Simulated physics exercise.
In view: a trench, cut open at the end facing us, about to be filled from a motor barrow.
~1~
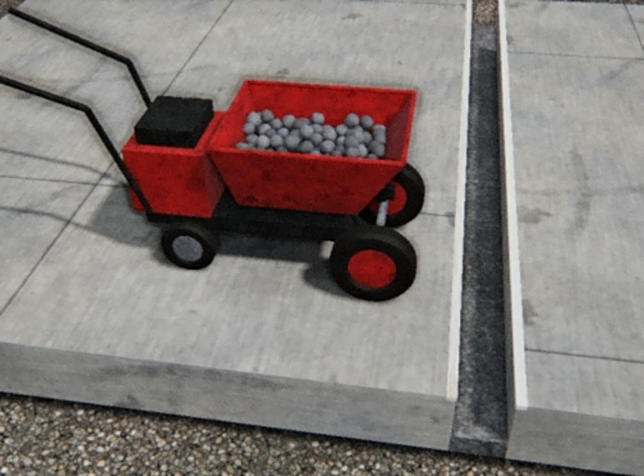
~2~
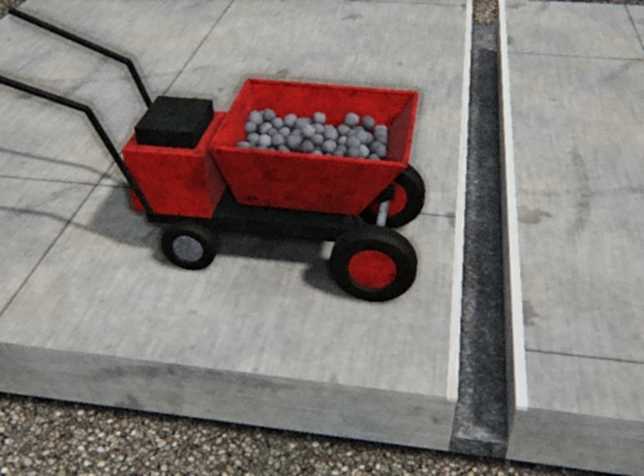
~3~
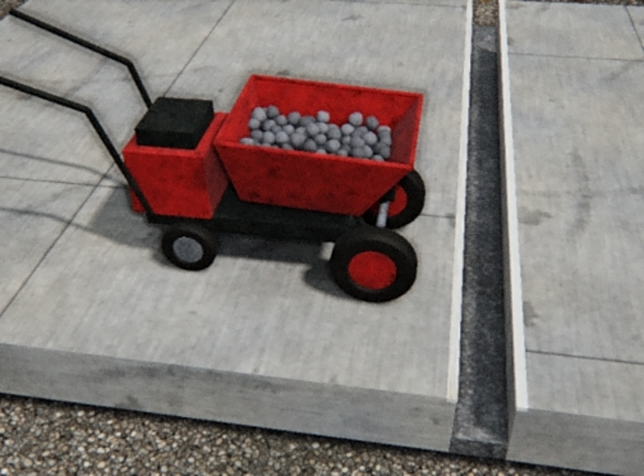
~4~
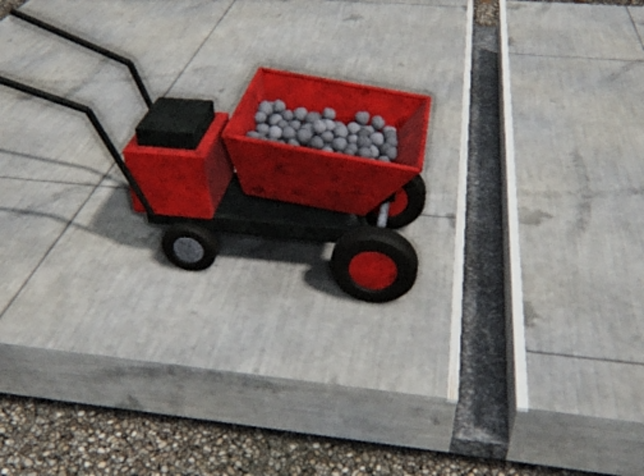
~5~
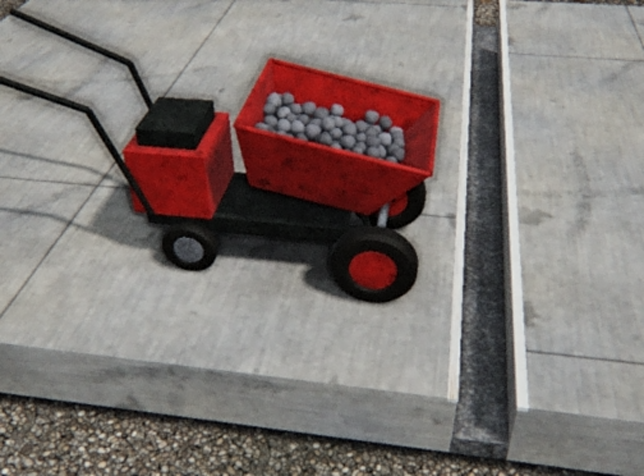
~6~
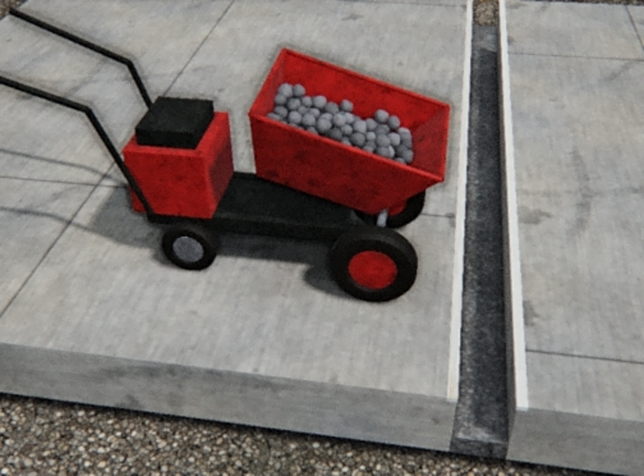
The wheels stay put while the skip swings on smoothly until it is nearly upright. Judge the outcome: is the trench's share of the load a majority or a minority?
A minority.
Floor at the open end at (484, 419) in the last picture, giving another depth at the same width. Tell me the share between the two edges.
Something close to 30 per cent.
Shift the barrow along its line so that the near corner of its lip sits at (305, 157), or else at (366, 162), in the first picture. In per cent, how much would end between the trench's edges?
Close to 60 in a hundred, and close to 80 in a hundred.
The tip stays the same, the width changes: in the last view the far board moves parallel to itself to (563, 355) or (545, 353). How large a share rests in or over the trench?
The first case gives around 80 percent, and the second around 60 percent.
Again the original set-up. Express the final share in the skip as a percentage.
I reckon some 0 percent.
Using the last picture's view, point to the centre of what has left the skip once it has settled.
The centre comes to rest near (545, 273).
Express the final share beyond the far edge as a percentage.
Result: Close to 70 %.
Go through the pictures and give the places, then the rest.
Lip of the skip near (403, 165), level; top of the load near (315, 142), round cobbles; first edge of the trench near (454, 342); far edge near (519, 349), the trench under half as wide as the skip, and about as deep as wide, in the first frame.
Lip of the skip near (405, 166), level; top of the load near (316, 142), in the second frame.
Lip of the skip near (411, 168), tipped barely; top of the load near (301, 135), in the third frame.
Lip of the skip near (419, 171), tipped a little; top of the load near (293, 139), in the fourth frame.
Lip of the skip near (430, 175), tipped a little; top of the load near (286, 132), in the fifth frame.
Lip of the skip near (441, 180), tipped clearly; top of the load near (301, 112); first edge of the trench near (455, 343); far edge near (520, 350), in the sixth frame.
Shortly afterwards, skip tipped steeply; the whole lot in the skip.
Next, skip tipped right over; the bulk in the skip; only a few in or heaped over the trench; a little beyond it; only a few falling.
Some moments later, skip tipped right over; a little in the skip; near a quarter in or heaped over the trench; near two thirds beyond it.
In the end, skip tipped right over; near a third in or heaped over the trench; near two thirds beyond it.
